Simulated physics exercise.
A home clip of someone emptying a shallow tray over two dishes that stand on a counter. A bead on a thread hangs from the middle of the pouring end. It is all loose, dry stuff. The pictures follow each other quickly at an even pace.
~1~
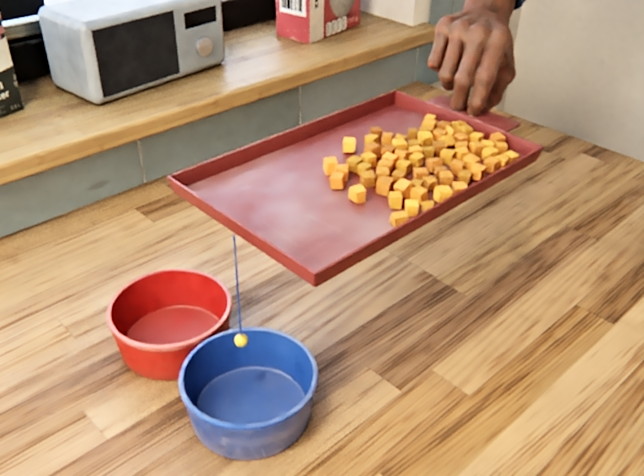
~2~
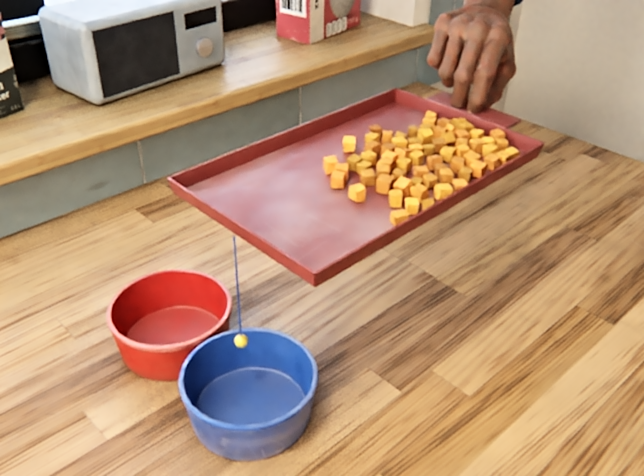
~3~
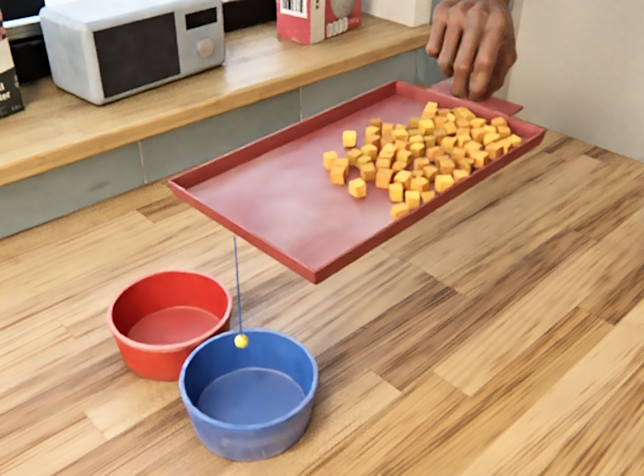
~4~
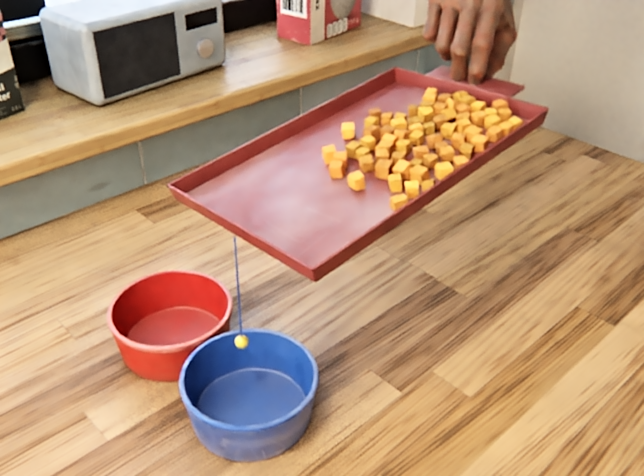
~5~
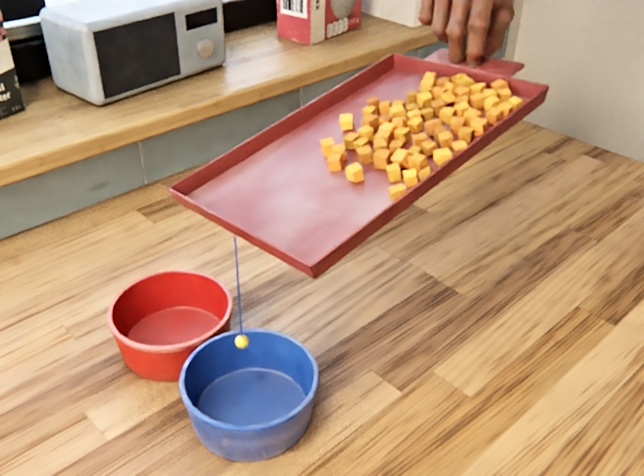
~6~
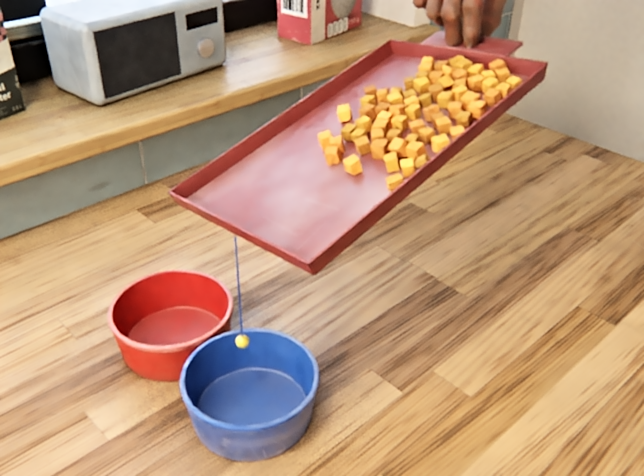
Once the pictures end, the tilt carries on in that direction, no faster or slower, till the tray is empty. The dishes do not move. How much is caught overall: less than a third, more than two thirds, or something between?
Caught overall: Over two thirds.
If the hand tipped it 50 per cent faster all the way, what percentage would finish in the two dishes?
It comes to 70 per cent or so.
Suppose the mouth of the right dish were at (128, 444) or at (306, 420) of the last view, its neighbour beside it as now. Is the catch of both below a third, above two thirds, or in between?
In turn: Under a third; between a third and two thirds.
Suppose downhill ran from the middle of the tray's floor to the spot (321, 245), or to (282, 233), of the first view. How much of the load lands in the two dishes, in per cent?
First some 30, then 20 per cent.
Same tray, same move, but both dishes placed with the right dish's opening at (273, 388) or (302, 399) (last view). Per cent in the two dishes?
In turn 70 and 50 in a hundred.
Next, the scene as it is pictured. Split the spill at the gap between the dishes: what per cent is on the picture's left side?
Close to 100 per cent.
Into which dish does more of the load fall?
The winner is the left-hand dish.
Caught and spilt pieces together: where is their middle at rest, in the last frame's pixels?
Roughly at (165, 345).
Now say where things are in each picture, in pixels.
The first picture shows corners of the pouring end at (173, 177) and (316, 270), level; middle of the load at (416, 161), croutons; left dish at (120, 348); right dish at (196, 424); bead on its thread at (241, 340).
The second picture shows corners of the pouring end at (173, 178) and (315, 269), level; middle of the load at (417, 158).
The third picture shows corners of the pouring end at (173, 180) and (315, 268), tipped barely, lowest at the left corner; middle of the load at (417, 151).
The fourth picture shows corners of the pouring end at (172, 184) and (313, 265), tipped a little, lowest at the left corner; middle of the load at (417, 139).
The fifth picture shows corners of the pouring end at (173, 188) and (311, 262), tipped a little, lowest at the left corner; middle of the load at (416, 126).
The sixth picture shows corners of the pouring end at (173, 191) and (309, 259), tipped clearly, lowest at the left corner; middle of the load at (413, 113); left dish at (121, 349); right dish at (197, 425).
Soon after the last picture, tray tipped steeply; nearly all on the tray; a small part in the air.
A little later, tray tipped right over; most on the tray; a stray few in the right dish; a small part in the left dish; a small part outside both; a stray few in the air.
Later still, tray tipped past a quarter turn; a small part in the right dish; about two thirds in the left dish; about a quarter outside both.
At rest, tray tipped past a quarter turn; a small part in the right dish; about two thirds in the left dish; about a quarter outside both.
